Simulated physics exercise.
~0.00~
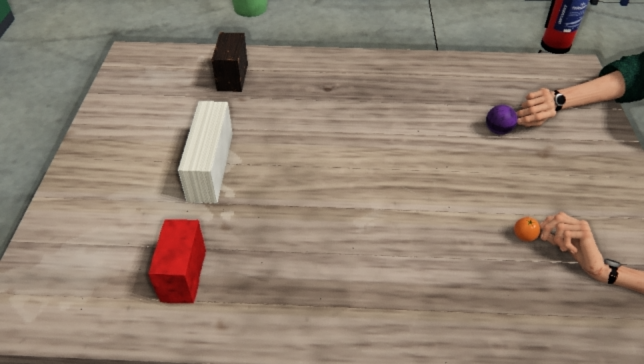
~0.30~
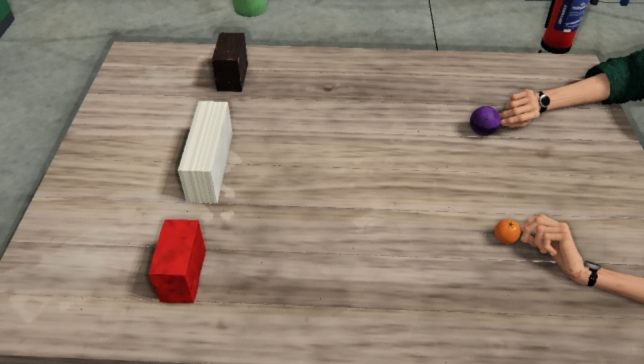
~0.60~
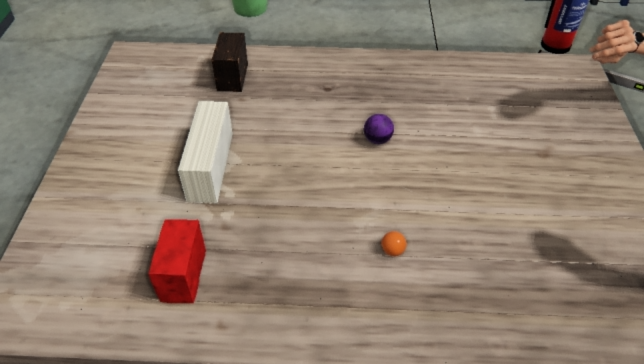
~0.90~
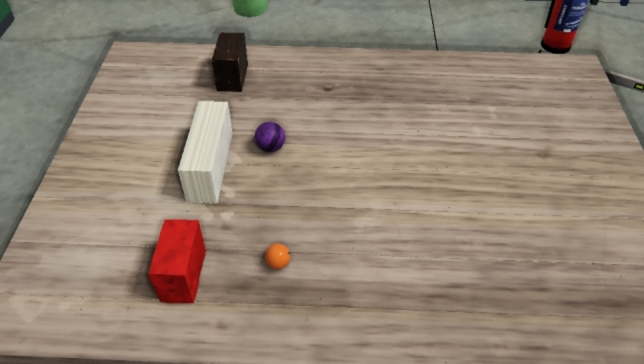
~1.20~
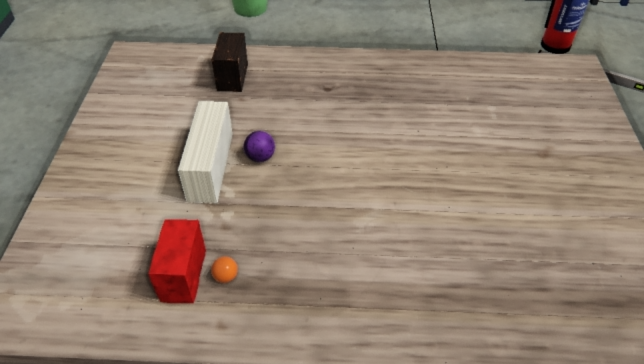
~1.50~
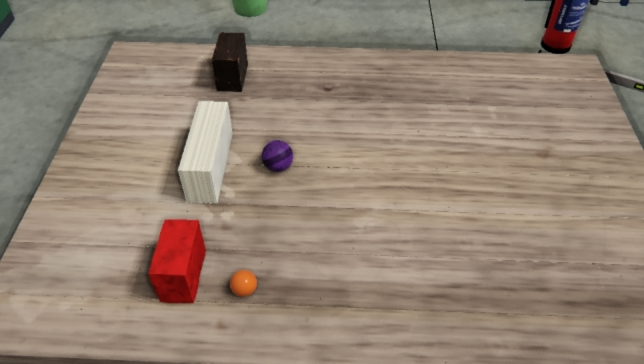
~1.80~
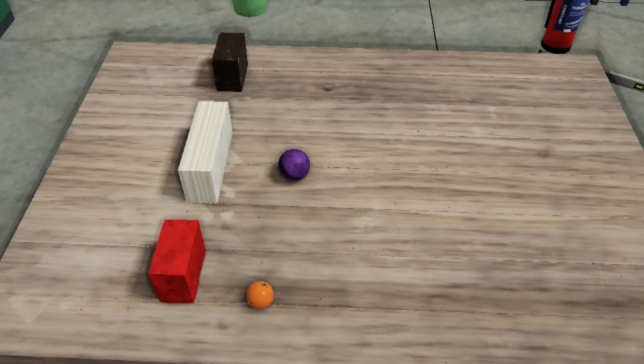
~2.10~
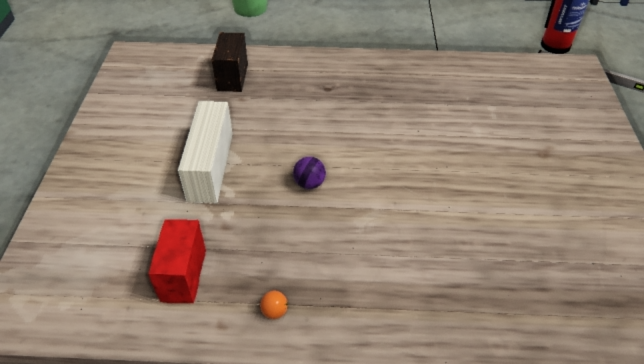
At the start, two hands at the right of a wooden table hold a purple ball and a smaller orange ball, facing a black block, a white block and a red block spaced along the left. The hands push the balls leftward, let go and draw back out of view. Both balls roll across the table toward the blocks. The purple one bounces back off the white block, and the orange one rebounds from the red block. Both drift a short way right and toward the near edge, ending on the right side of the unmoved blocks, with neither getting through.
